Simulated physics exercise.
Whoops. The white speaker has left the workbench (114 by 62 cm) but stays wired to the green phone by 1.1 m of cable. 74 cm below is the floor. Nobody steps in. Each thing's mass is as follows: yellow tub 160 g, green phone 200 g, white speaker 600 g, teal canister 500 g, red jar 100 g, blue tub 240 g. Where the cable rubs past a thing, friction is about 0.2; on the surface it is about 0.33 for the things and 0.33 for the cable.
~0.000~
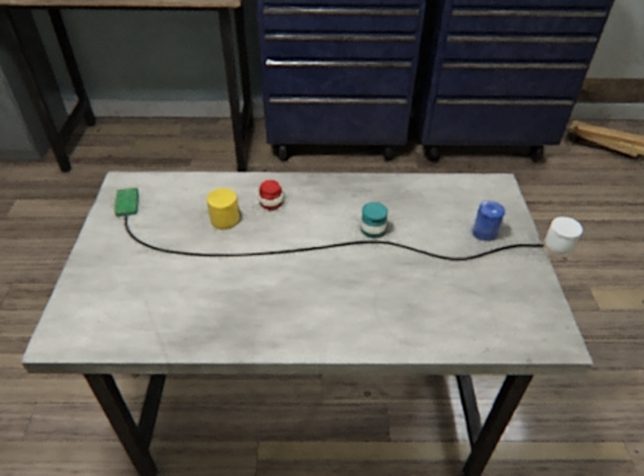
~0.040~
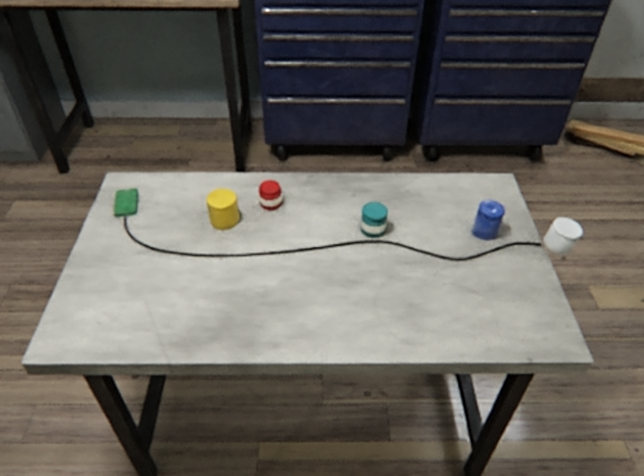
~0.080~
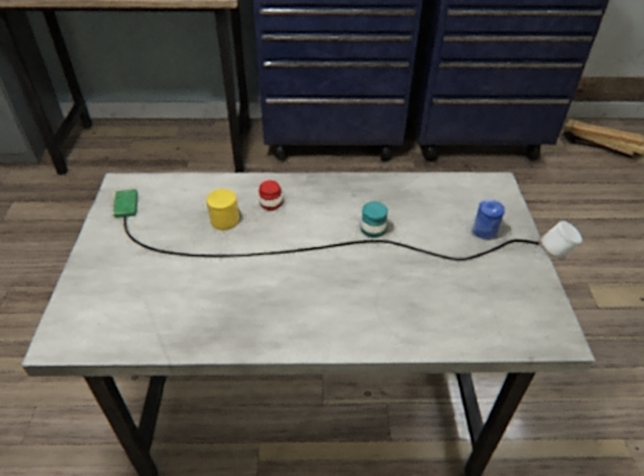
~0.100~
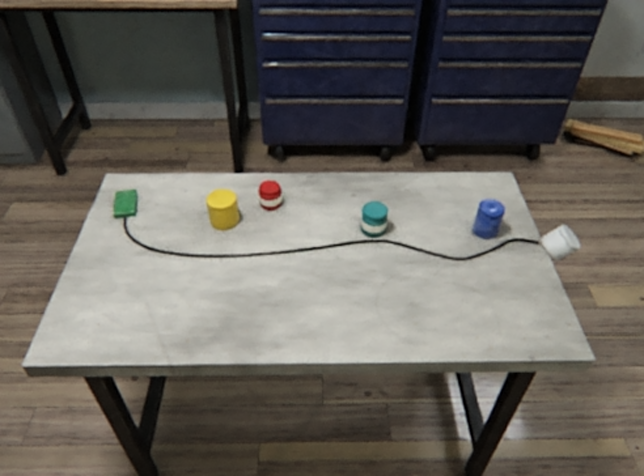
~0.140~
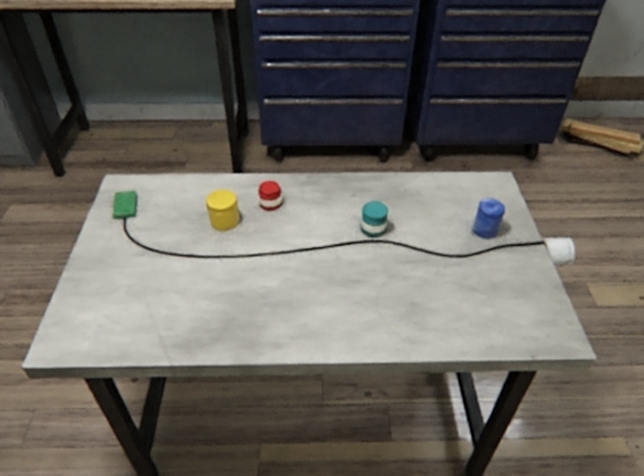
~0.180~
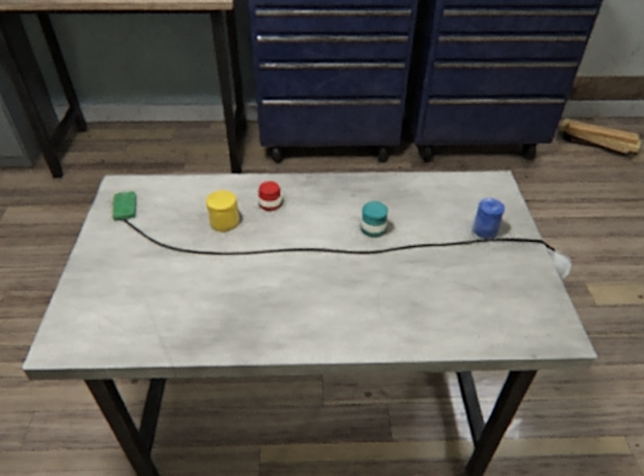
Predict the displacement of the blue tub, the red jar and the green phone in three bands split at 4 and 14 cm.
Outcome: Blue tub: Small shift; red jar: Small shift; green phone: Large shift.
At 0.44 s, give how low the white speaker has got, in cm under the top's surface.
Roughly 45 centimetres.
After 0.4 s, the cable's tail end at (252, 234); green phone 30 cm off its start, white speaker over the edge, yellow tub 6 cm off its start.
After 0.7 s, the cable's tail end at (440, 248); green phone 78 cm off its start, white speaker over the edge, yellow tub 6 cm off its start.
After 0.9 s, the cable has left the top; green phone over the edge, white speaker over the edge, yellow tub 6 cm off its start at (235, 185).
After 1.2 s, the cable has left the top; green phone over the edge, white speaker over the edge, yellow tub 6 cm off its start.
After 2.4 s, the cable has left the top; green phone over the edge, red jar 0 cm off its start at (269, 187), blue tub 0 cm off its start at (492, 206), white speaker over the edge.
